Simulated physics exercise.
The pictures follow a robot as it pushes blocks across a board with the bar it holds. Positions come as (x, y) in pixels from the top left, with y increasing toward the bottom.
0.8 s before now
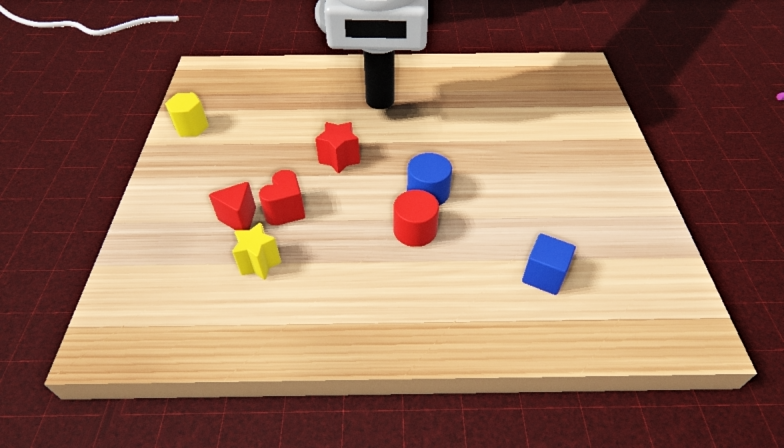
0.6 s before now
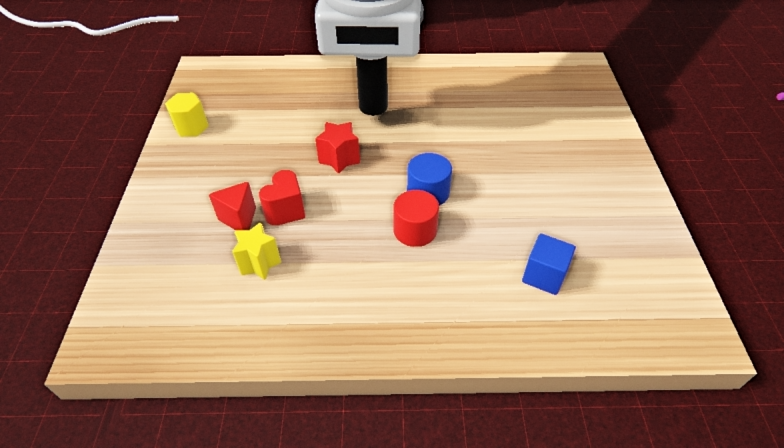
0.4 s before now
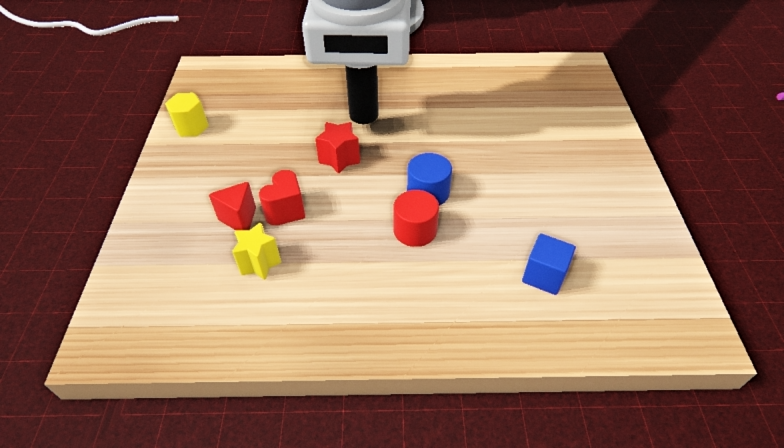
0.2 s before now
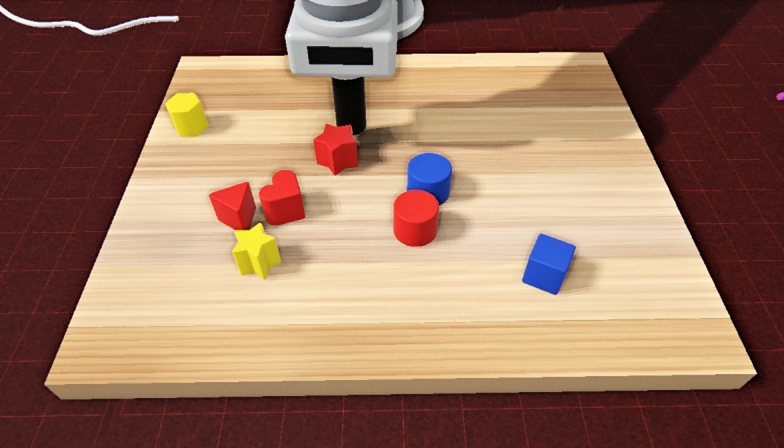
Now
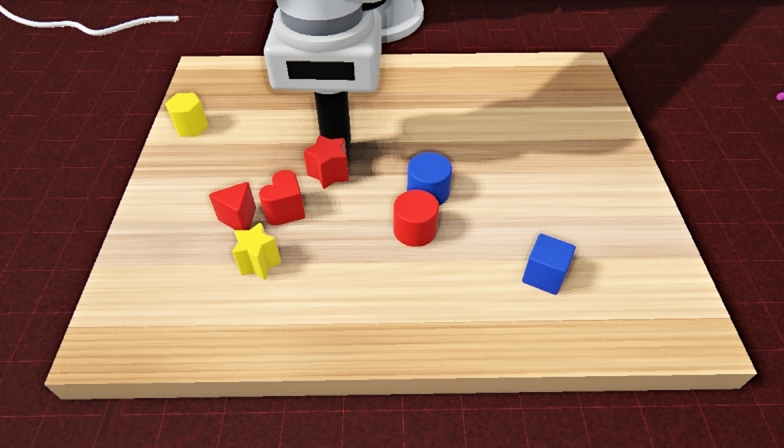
The video shows a robot arm with a black bar above a wooden board of red, yellow and blue blocks. The bar moves down and left to the red star block, then pushes it a short way toward the red heart.
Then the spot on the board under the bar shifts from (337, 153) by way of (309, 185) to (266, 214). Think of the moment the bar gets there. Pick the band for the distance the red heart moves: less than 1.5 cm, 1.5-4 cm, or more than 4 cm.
The largest band: Over 4 cm.
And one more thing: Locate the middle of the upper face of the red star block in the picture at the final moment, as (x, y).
For the centre of its top, I'd go with (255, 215).
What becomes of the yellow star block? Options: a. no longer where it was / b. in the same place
Option a.
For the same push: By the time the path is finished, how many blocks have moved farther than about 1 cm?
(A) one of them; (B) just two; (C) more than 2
That would be C.
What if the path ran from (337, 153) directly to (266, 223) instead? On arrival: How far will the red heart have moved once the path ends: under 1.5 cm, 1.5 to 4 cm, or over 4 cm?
The largest band: Over 4 cm.
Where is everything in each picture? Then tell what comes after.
Tip of the bar (380, 101), middles of tops, red triangular block (232, 195), yellow star block (252, 239), red heart (281, 185), red star block (337, 133), in the first frame.
Bar (373, 107), nothing pushed, in the second frame.
Bar (364, 115), nothing pushed, in the third frame.
Bar (352, 126), red star block (336, 135), in the fourth frame.
Bar (336, 140), red triangular block (232, 195), yellow star block (252, 239), red heart (281, 185), red star block (327, 148), in the fifth frame.
The first path, step by step. One third of the way, bar (317, 161); red heart (276, 191); red star block (307, 171).
Two thirds of the way, bar (293, 184); yellow star block (252, 248); red heart (253, 218), turned 20° anticlockwise; red star block (281, 196).
At the end, bar (263, 201); red triangular block (227, 195); yellow star block (248, 266), turned 25° anticlockwise; red heart (230, 242), turned 30° anticlockwise; red star block (255, 215).
